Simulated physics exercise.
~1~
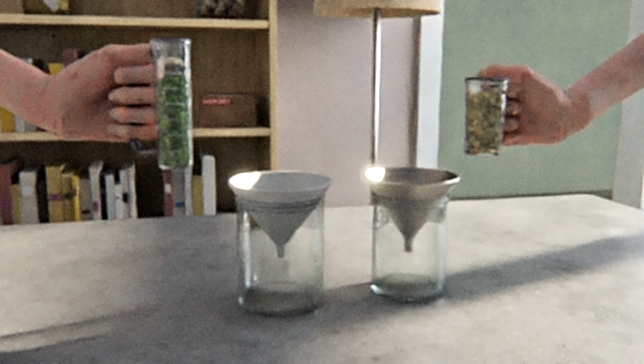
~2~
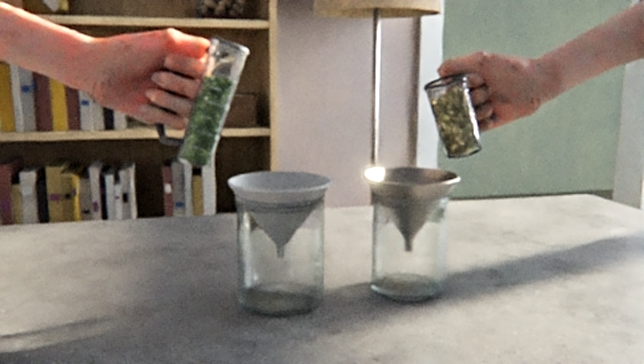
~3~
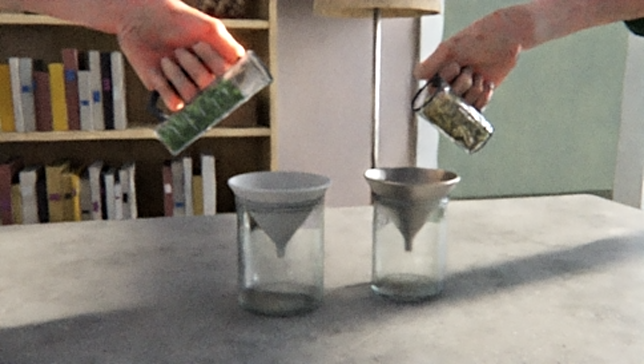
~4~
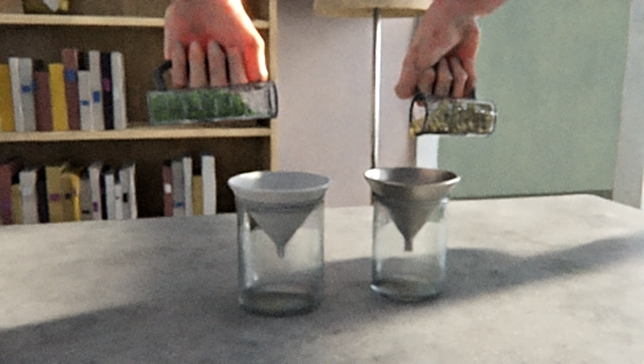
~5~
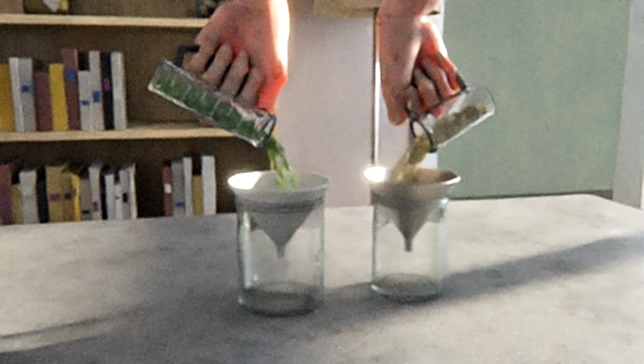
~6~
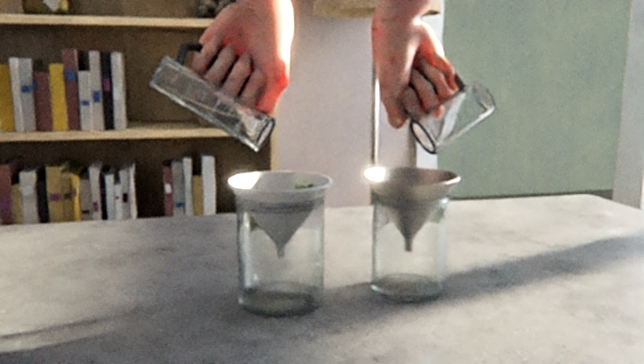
On a gray table, two hands empty cups into funnels, where both loads get stuck.
